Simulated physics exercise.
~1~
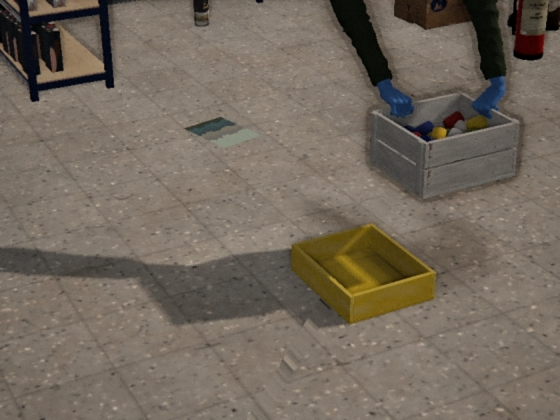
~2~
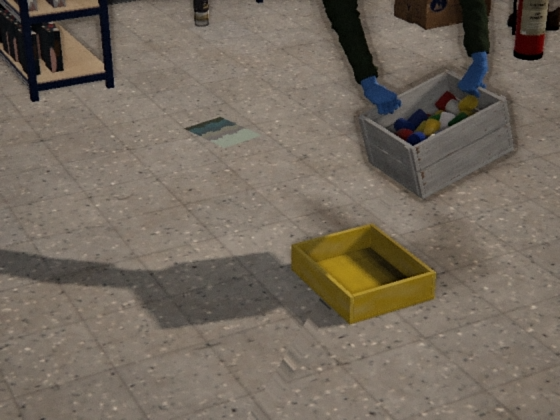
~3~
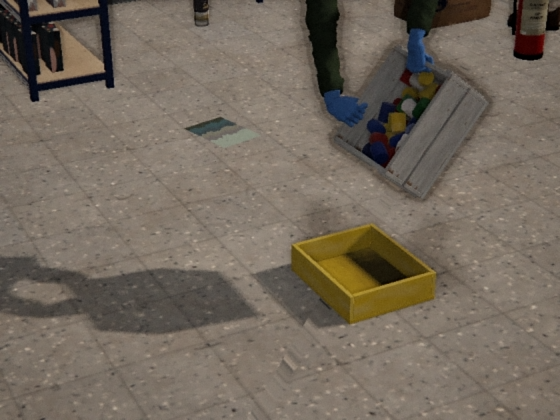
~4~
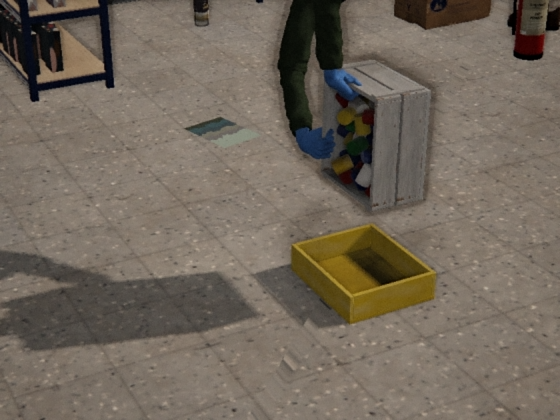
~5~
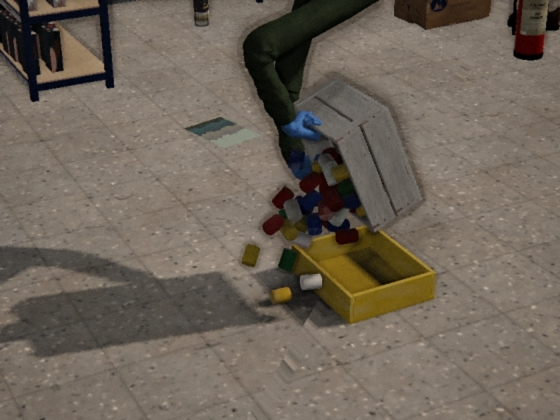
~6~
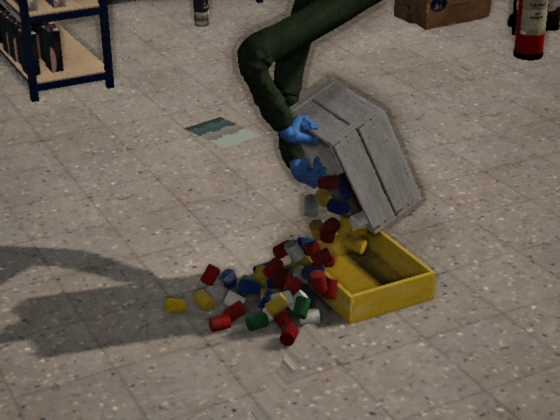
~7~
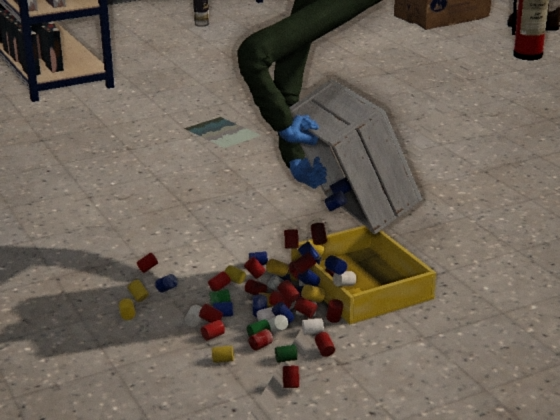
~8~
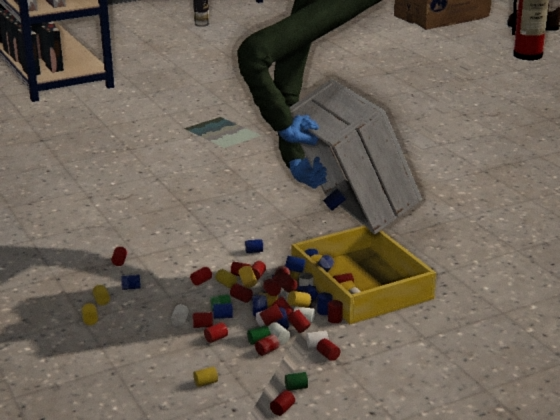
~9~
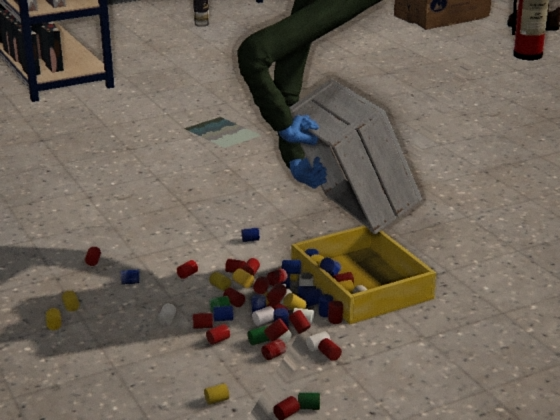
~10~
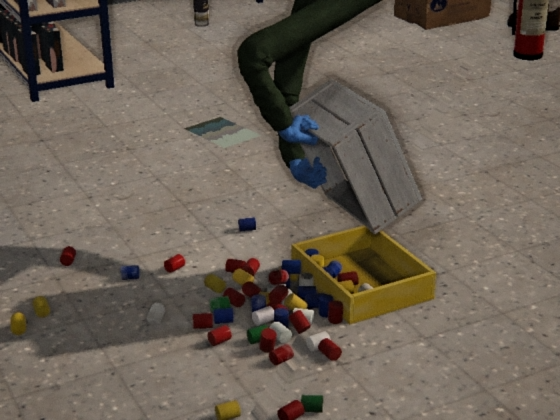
At first, two blue-gloved hands in dark green sleeves hold a white tote full of small colourful cylinders, behind and to the right of an empty yellow basket on a speckled tile floor. The hands lift the tote, tilt it steadily and carry it left until its open side faces sideways. Tipped further, it spills red, blue, yellow, green and white pieces past the basket's left corner. They pile up on the floor, and several roll away to the left and toward the front. Finally the emptied tote hangs still, with most pieces scattered outside and only a few in the basket.
